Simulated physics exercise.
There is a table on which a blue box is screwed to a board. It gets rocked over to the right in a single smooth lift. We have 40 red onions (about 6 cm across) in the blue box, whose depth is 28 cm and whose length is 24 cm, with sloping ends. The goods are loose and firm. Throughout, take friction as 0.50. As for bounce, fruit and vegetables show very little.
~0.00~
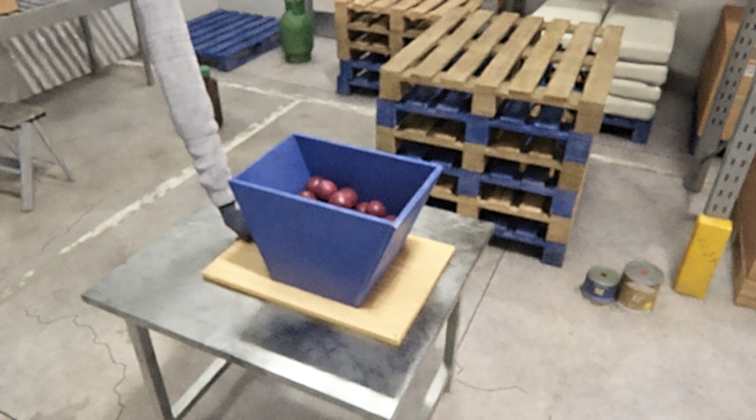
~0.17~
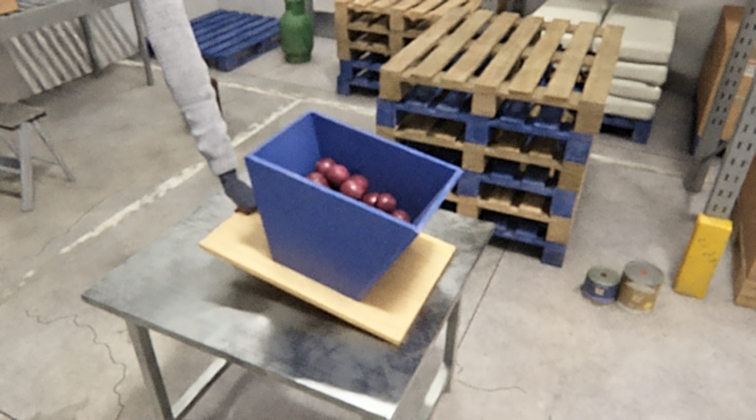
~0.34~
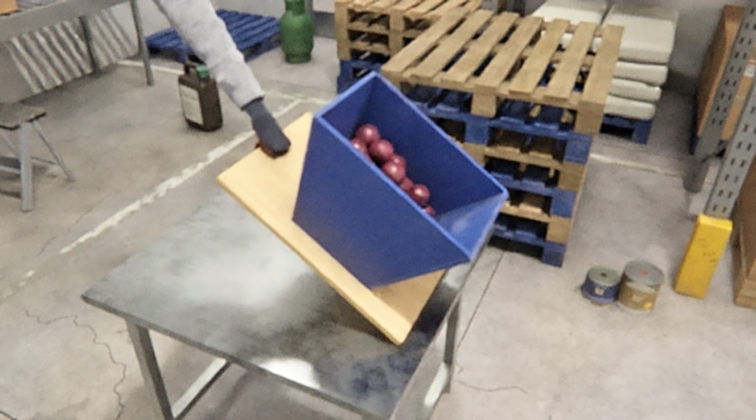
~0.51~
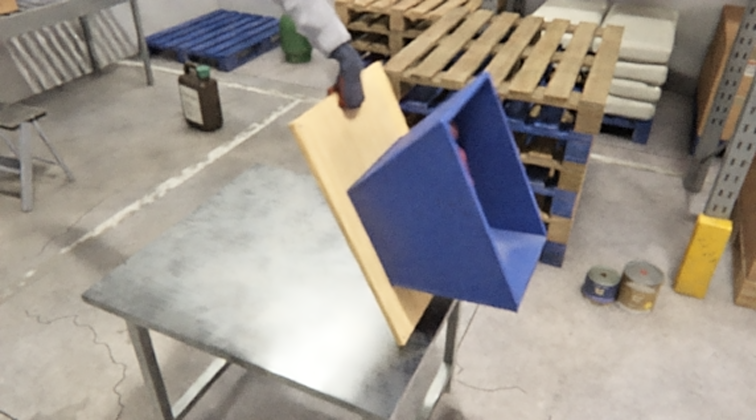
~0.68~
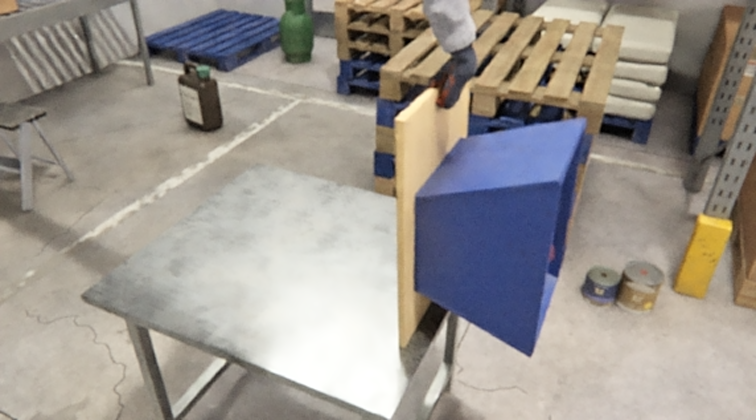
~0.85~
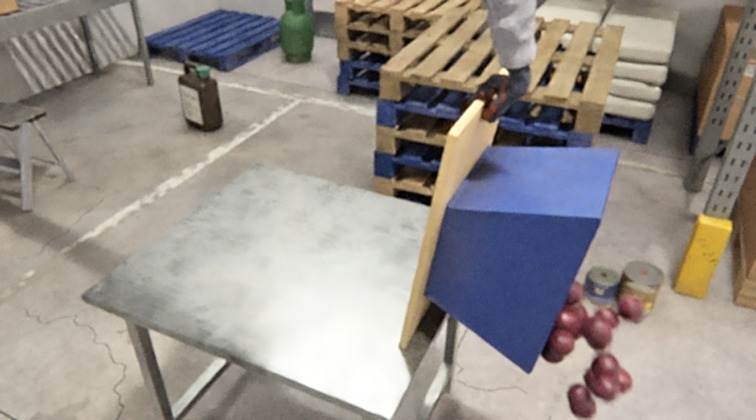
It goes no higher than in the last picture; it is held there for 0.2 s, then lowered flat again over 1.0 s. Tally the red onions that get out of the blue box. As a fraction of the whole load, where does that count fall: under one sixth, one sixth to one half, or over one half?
It falls over one half of the load.
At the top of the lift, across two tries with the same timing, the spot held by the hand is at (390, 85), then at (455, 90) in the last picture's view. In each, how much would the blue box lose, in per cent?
First try the blue box sheds 50 per cent of its load, second try 100 per cent.
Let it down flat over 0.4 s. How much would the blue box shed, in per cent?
That would cost the blue box 100 per cent of its load.
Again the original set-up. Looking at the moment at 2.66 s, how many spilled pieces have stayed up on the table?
Near 0, give or take.
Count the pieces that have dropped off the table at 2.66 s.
I'd estimate some 40 at that moment.
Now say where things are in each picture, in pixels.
In the first picture (places track the rim corner closest to us here), blue box (393, 224); tipped 0°; all still inside.
Blue box (416, 228); tipped 10°, in the second picture.
Blue box (470, 255); tipped 34°, in the third picture.
Blue box (518, 306); tipped 64°, in the fourth picture.
Blue box (534, 353); tipped 88°, in the fifth picture.
Blue box (533, 370); tipped 98°; 17 out, the lowest onion at (619, 381), in the sixth picture.
After 1.14 s, tilt 96°; the blue box is down by 40 of 40.
After 1.50 s, tilt 56°; the blue box is down by 40 of 40.
After 2.01 s, tilt 0°; the blue box is down by 40 of 40.
Outcome (at 2.66 s), the blue box is down by 40 of 40. Asked share, 40 of 40, 100 per cent.
